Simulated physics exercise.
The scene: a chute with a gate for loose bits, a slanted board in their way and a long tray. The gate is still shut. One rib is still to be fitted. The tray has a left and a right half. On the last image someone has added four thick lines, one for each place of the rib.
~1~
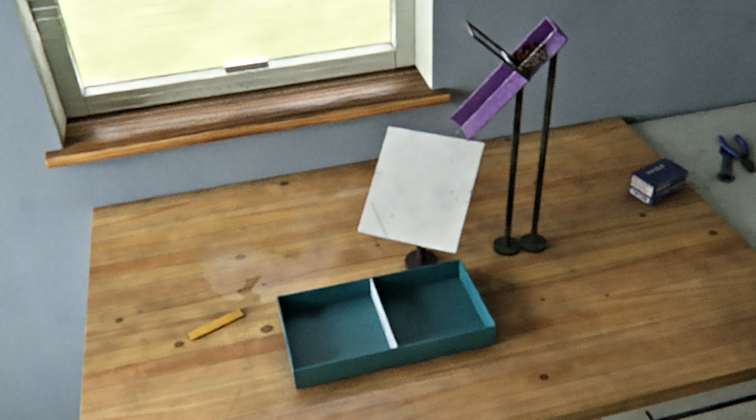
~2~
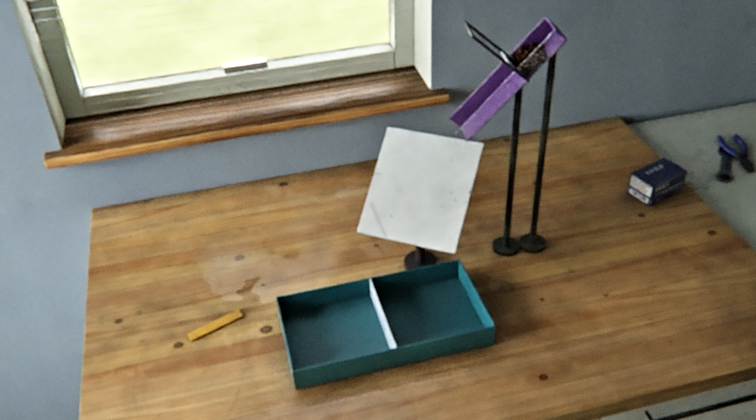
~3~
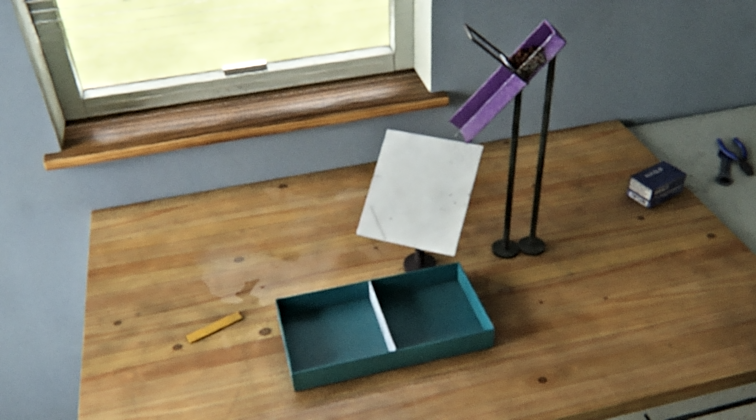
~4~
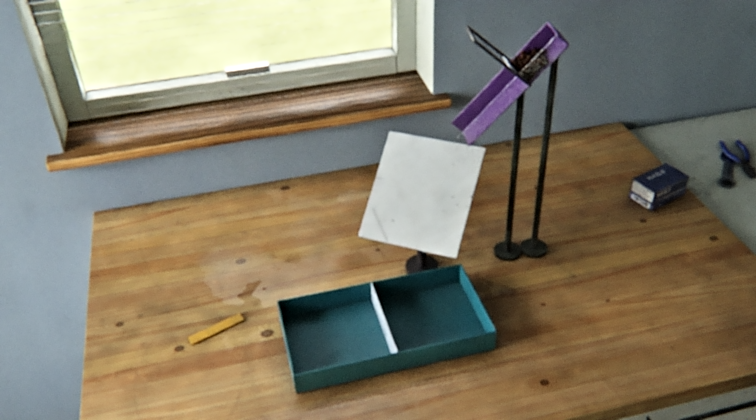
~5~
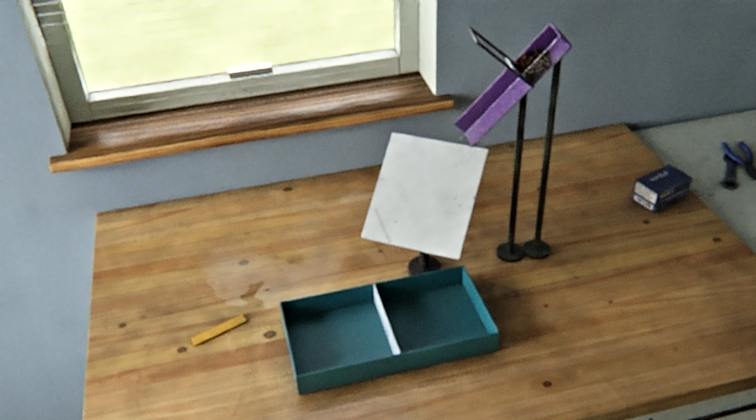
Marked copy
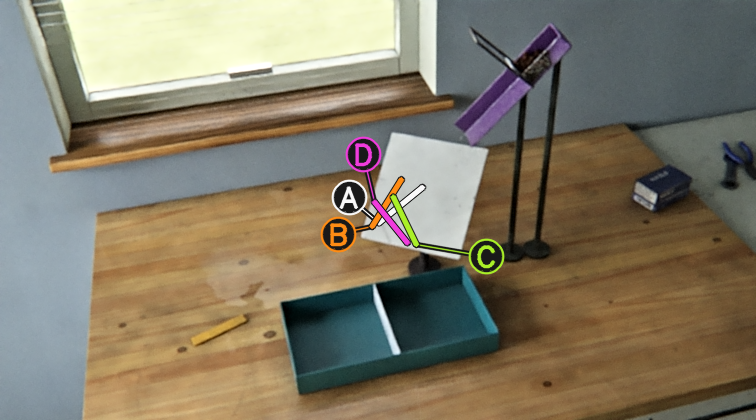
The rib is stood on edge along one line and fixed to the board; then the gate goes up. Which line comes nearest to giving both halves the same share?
Best: A.
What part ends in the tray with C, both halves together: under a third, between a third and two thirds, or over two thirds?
Over two thirds.
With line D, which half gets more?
More lands on the right.
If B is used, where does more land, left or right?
Left.
On the marked copy, line A from (422, 187) to (378, 222); line B from (401, 179) to (372, 226); line C from (393, 196) to (416, 244); line D from (374, 202) to (407, 242).
With A, of what is caught, roughly half in the left half, roughly half in the right.
With B, of what is caught, the larger part in the left half, roughly a quarter in the right.
With C, of what is caught, about a tenth in the left half, almost all in the right.
With D, of what is caught, just a few in the left half, almost all in the right.
